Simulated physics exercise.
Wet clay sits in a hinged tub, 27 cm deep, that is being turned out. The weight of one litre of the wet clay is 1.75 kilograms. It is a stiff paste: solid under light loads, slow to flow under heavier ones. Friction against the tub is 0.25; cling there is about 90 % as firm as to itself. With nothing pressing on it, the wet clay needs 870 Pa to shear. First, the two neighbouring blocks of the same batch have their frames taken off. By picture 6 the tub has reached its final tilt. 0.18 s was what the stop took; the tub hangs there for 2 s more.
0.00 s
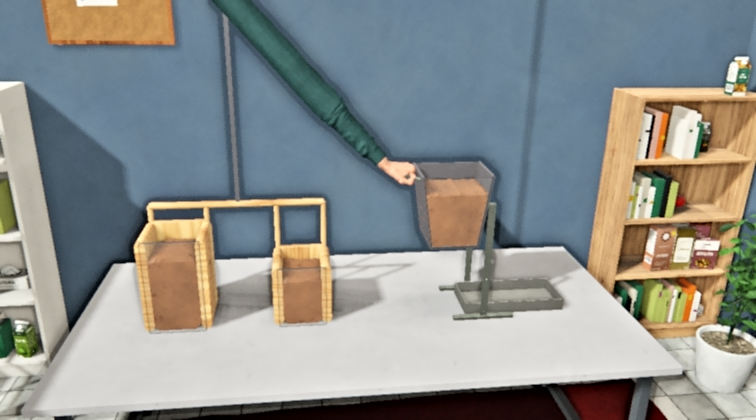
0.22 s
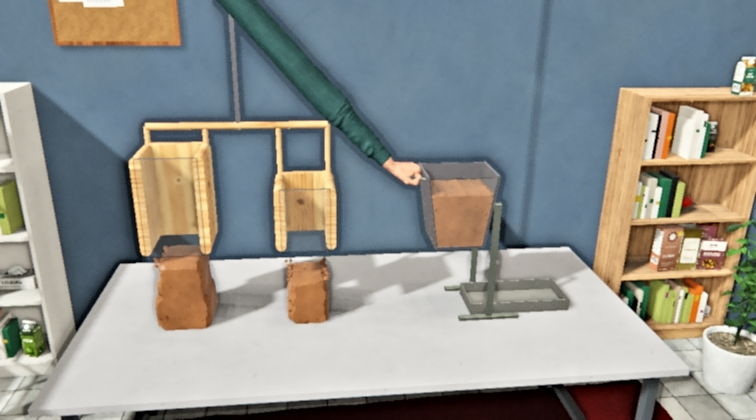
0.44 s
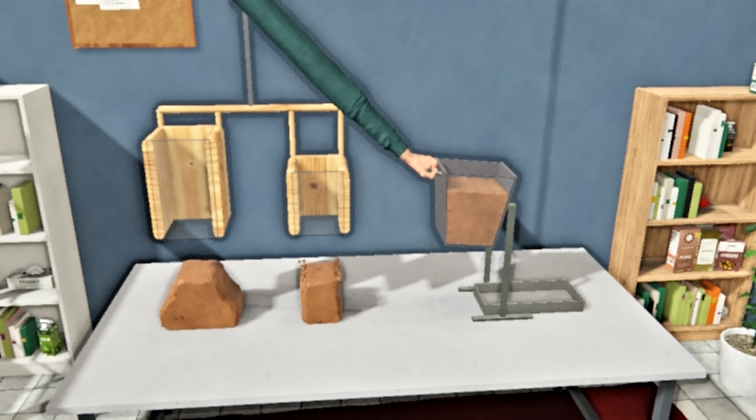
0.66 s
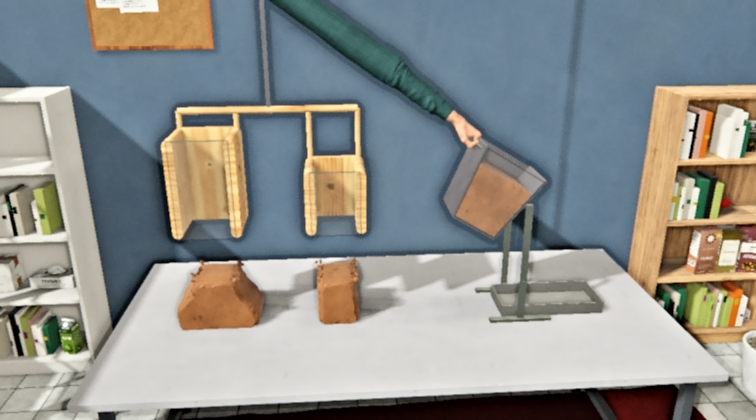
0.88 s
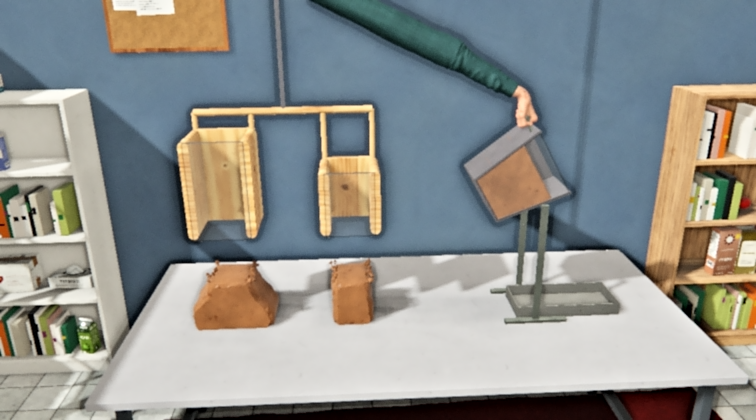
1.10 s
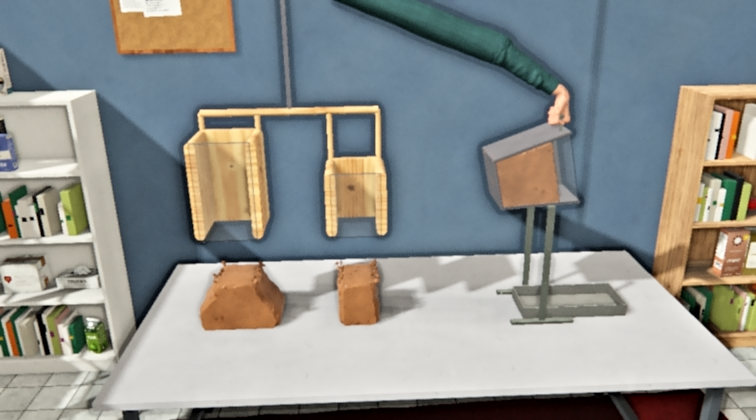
On a pale table against a blue wall, wooden molds lifted off two brown clay blocks and the taller one slumped wider, then a green-sleeved arm tilted a clear tub of clay steeply onto its side.
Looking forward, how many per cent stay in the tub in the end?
About 100 %.
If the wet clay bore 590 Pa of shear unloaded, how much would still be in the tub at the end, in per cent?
Then about 100 %.
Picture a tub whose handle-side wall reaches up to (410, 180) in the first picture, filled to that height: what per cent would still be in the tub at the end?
The tub would end up holding some 100 % of it.
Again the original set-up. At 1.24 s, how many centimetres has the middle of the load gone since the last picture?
Shift: Some 0 cm.
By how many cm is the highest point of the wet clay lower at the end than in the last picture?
Roughly 0 cm.
After 1.24 s, the tub is at 78 degrees and holds 100 %.
After 1.41 s, the tub is at 78 degrees and holds 100 %.
After 1.58 s, the tub is at 78 degrees and holds 100 %.
After 1.75 s, the tub is at 78 degrees and holds 100 %.
After 3.10 s, at the end, the tub is at 78 degrees and holds 100 %.
